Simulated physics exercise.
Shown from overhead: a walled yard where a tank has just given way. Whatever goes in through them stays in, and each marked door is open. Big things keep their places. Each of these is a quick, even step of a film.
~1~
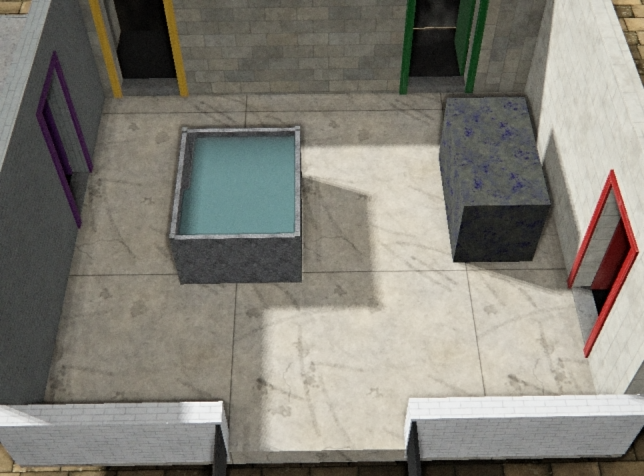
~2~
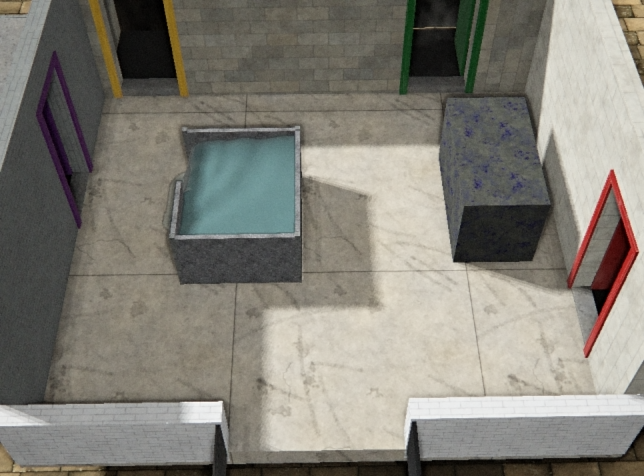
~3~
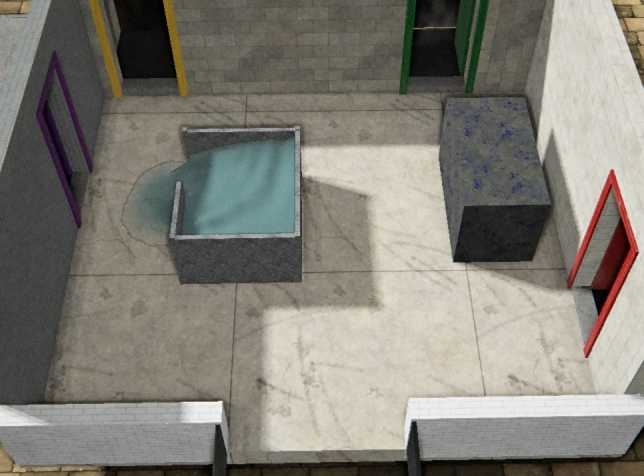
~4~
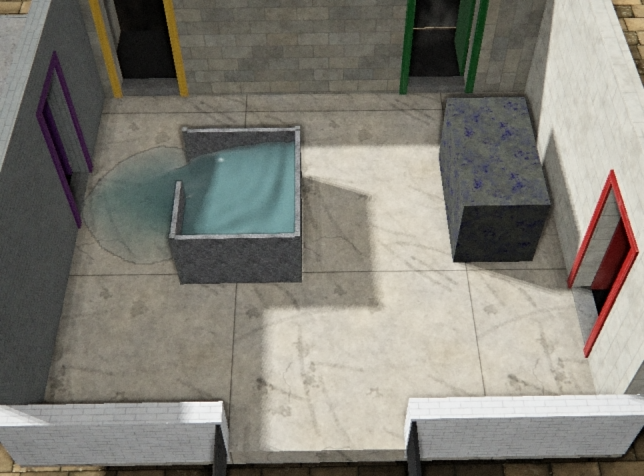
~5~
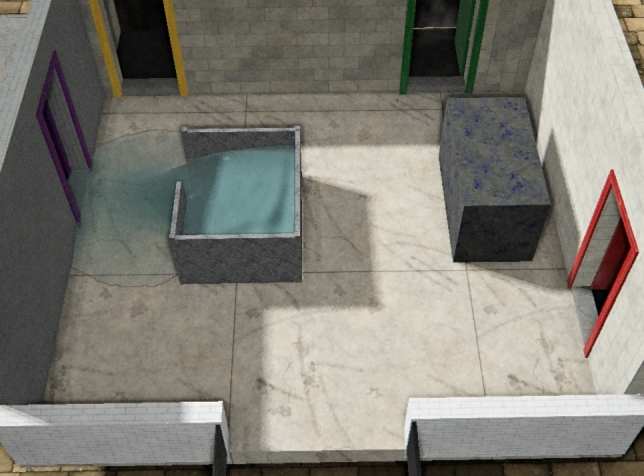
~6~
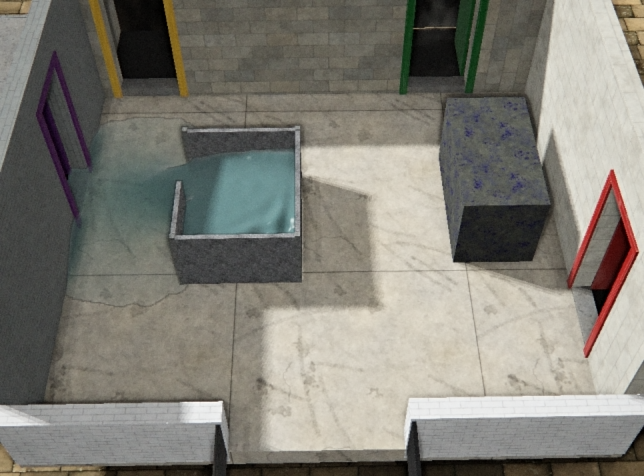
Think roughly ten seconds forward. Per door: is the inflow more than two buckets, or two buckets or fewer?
Result: The purple door will most likely go past the limit, the green door will most likely keep inside the limit, the red door will most likely keep inside the limit, the yellow door will most likely go past the limit.
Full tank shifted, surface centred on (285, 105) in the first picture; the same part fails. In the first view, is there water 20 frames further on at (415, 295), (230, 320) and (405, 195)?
Log: No flood; flood; no flood.
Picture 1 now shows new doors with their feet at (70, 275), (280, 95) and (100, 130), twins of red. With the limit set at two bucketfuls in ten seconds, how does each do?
First crosses the line, second stays short of it, third crosses the line.
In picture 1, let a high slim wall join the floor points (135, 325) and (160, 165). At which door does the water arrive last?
I'd pick the red door.
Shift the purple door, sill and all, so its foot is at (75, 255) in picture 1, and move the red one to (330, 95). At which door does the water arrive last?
Last: The green one.
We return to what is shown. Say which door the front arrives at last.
Result: The one in red.
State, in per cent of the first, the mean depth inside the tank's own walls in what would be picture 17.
It comes to some 42 percent.
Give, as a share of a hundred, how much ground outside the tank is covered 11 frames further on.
I'd say close to 25 per cent.
A moment on, water covers 15 % of the floor; the purple door far over two buckets in, the green door not reached, the red door not reached, the yellow door wet at the sill, nothing in.
Next, water covers 25 % of the floor; the purple door far over two buckets in, the green door not reached, the red door not reached, the yellow door over two buckets in.
Then, water covers 50 % of the floor; the purple door far over two buckets in, the green door wet at the sill, nothing in, the red door not reached, the yellow door over two buckets in.
Later, water covers 80 % of the floor; the purple door far over two buckets in, the green door wet at the sill, nothing in, the red door not reached, the yellow door over two buckets in.
In the end, water covers 90 % of the floor; the purple door far over two buckets in, the green door wet at the sill, nothing in, the red door wet at the sill, nothing in, the yellow door over two buckets in.
